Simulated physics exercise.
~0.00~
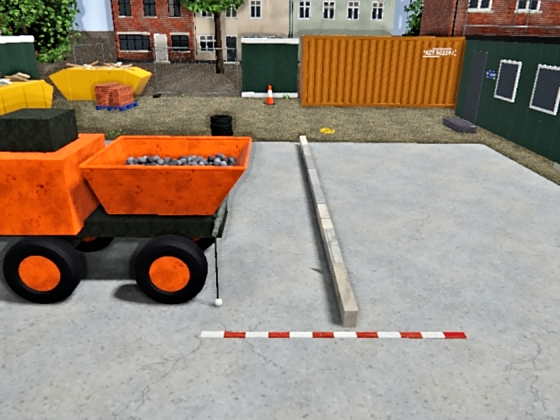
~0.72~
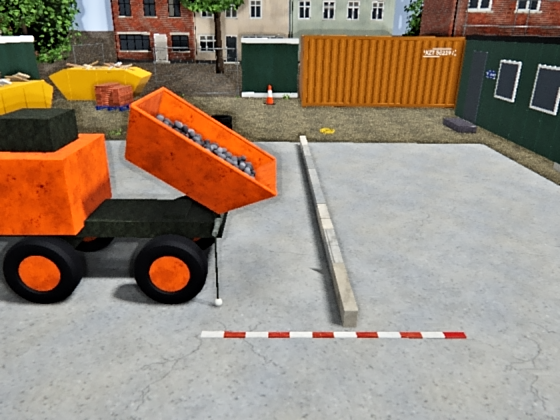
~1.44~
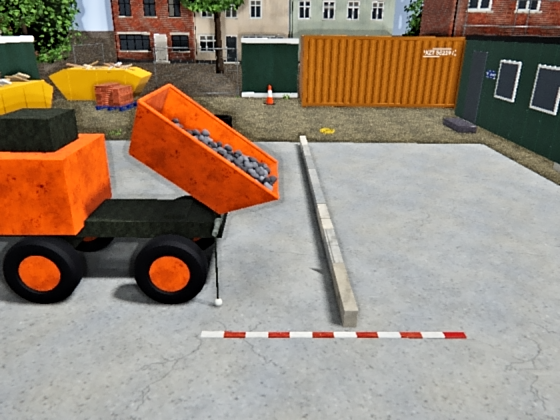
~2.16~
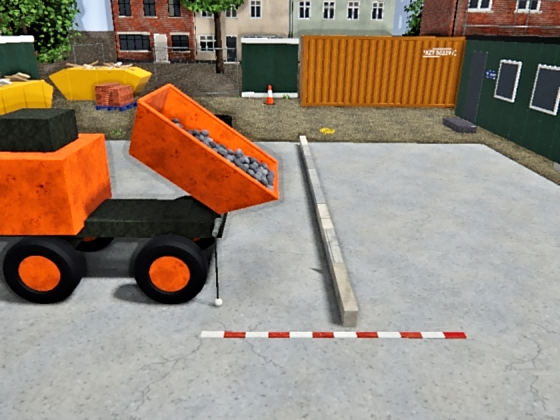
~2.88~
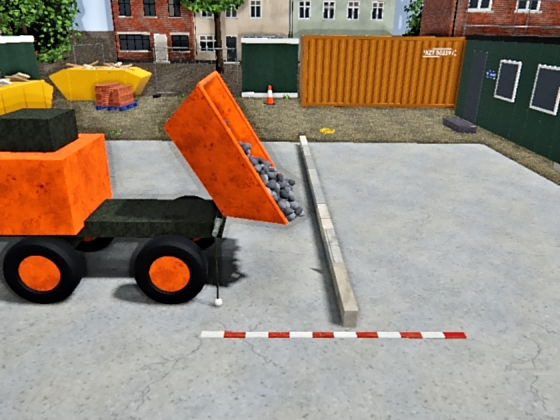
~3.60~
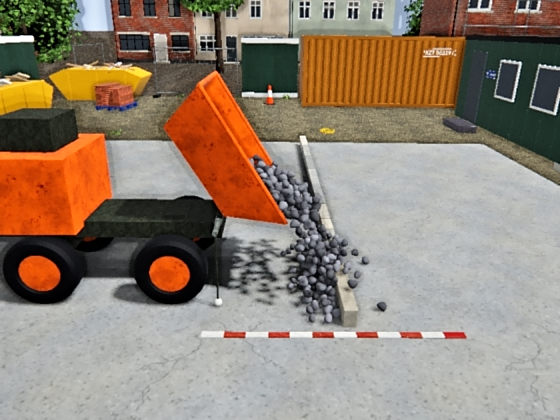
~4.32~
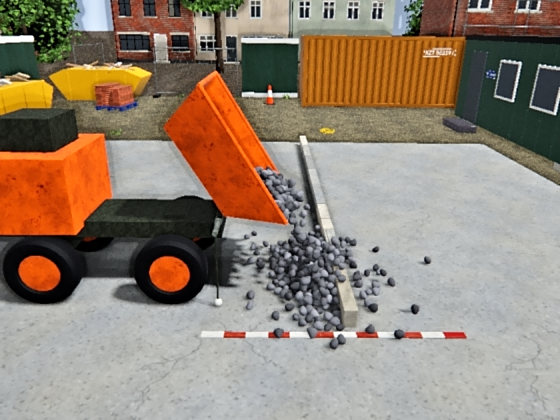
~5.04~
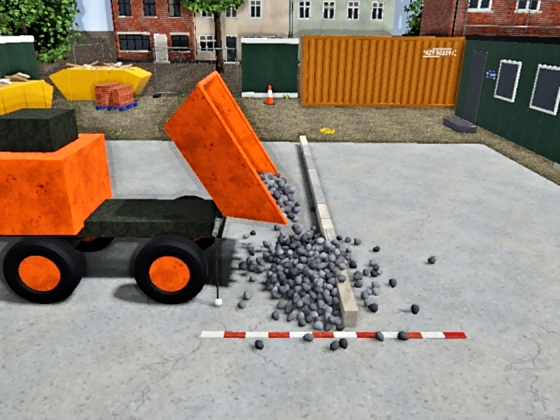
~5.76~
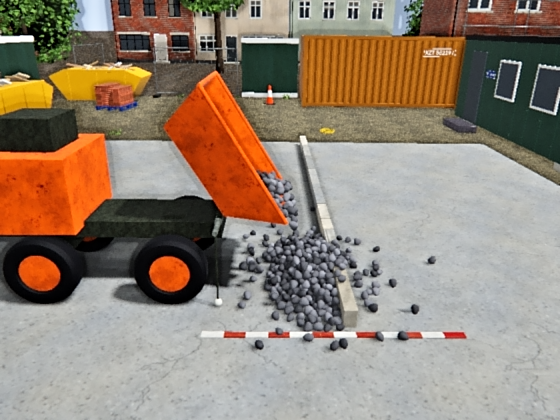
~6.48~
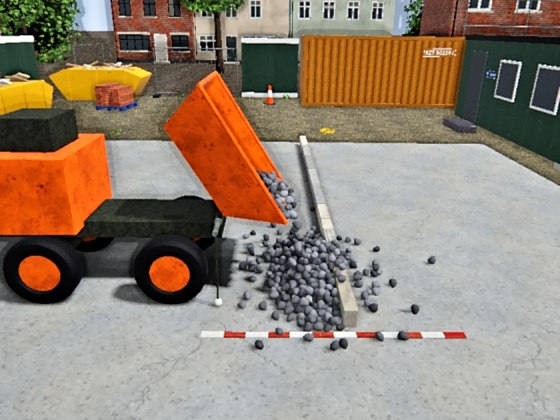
An orange dumper tipped its skip partway and paused with the grey stones still inside, then tilted it steeper, spilling them into a heap against the low kerb; a few scattered beyond it, while some stayed in the raised skip.
